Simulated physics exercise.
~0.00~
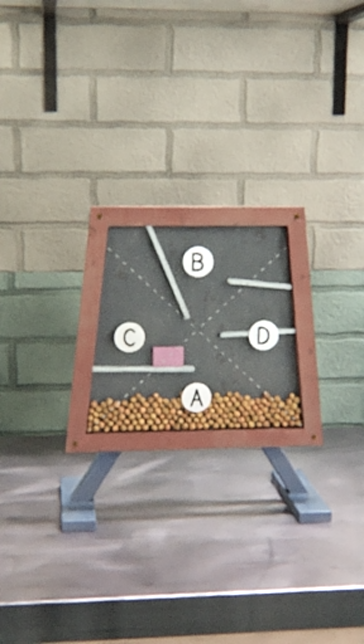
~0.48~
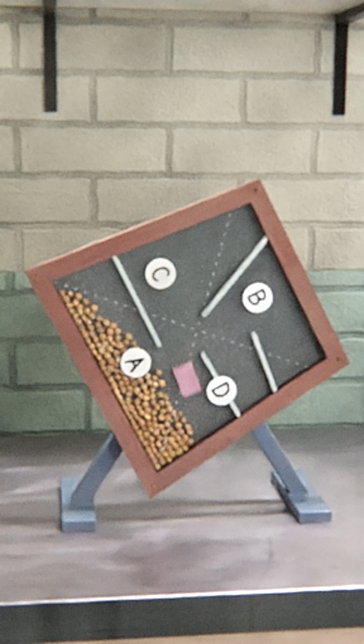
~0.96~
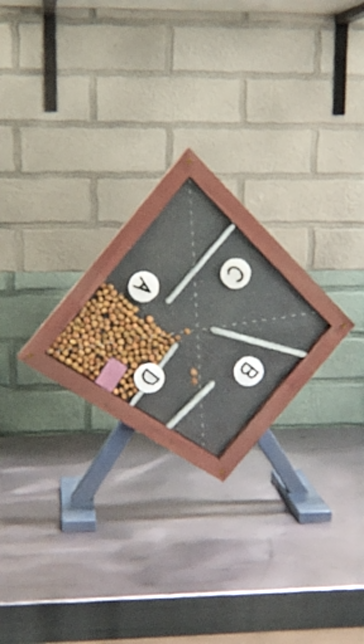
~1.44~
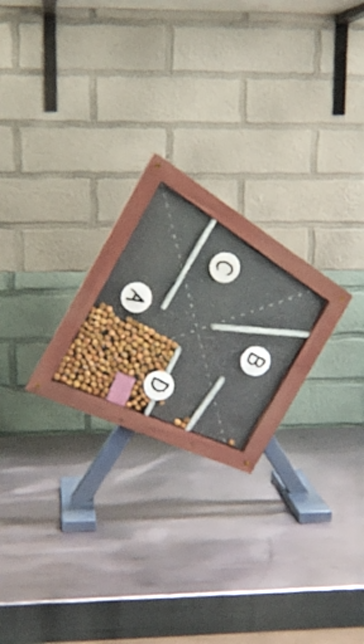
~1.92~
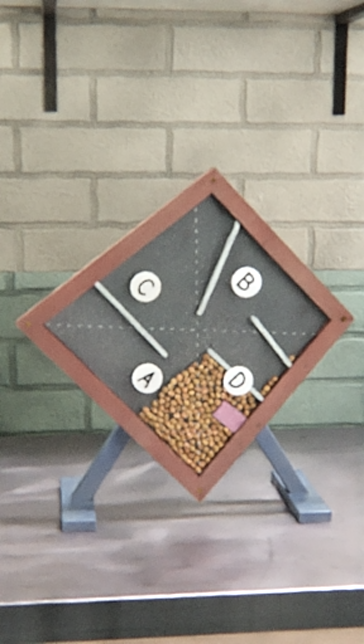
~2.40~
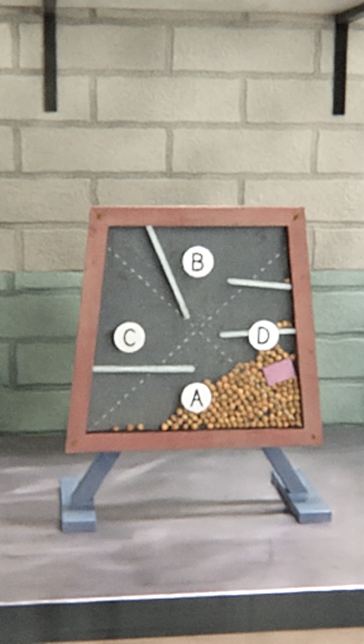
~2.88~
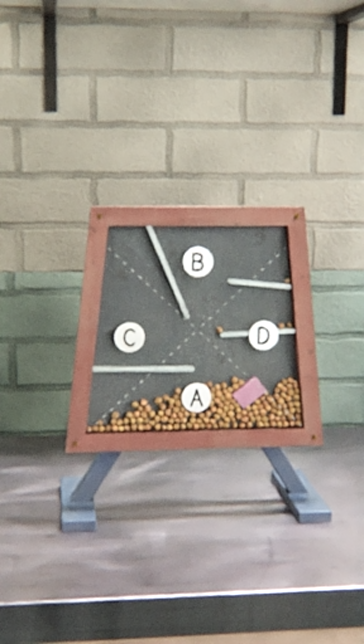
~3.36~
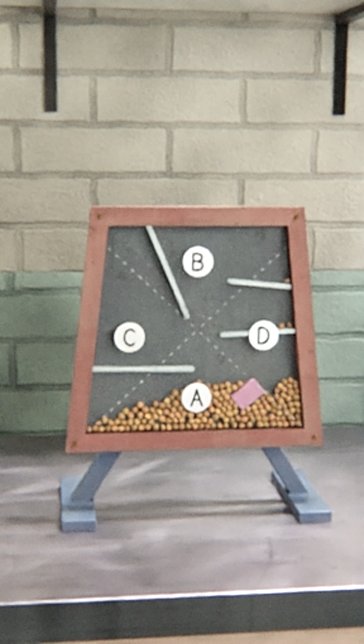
A square, brown-framed puzzle box stands on blue-grey legs on a grey surface before a pale and green brick wall, seen from the front by a still camera. Inside its dark face, marked A, B, C and D, a pink block rests on a ledge at left above wooden beads along the bottom. The box turns clockwise well past its side, and the beads and block slide toward wedges A and D. It swings back to level, piling the beads at right. They then spread along the bottom, leaving the tilted block among them in wedge A.
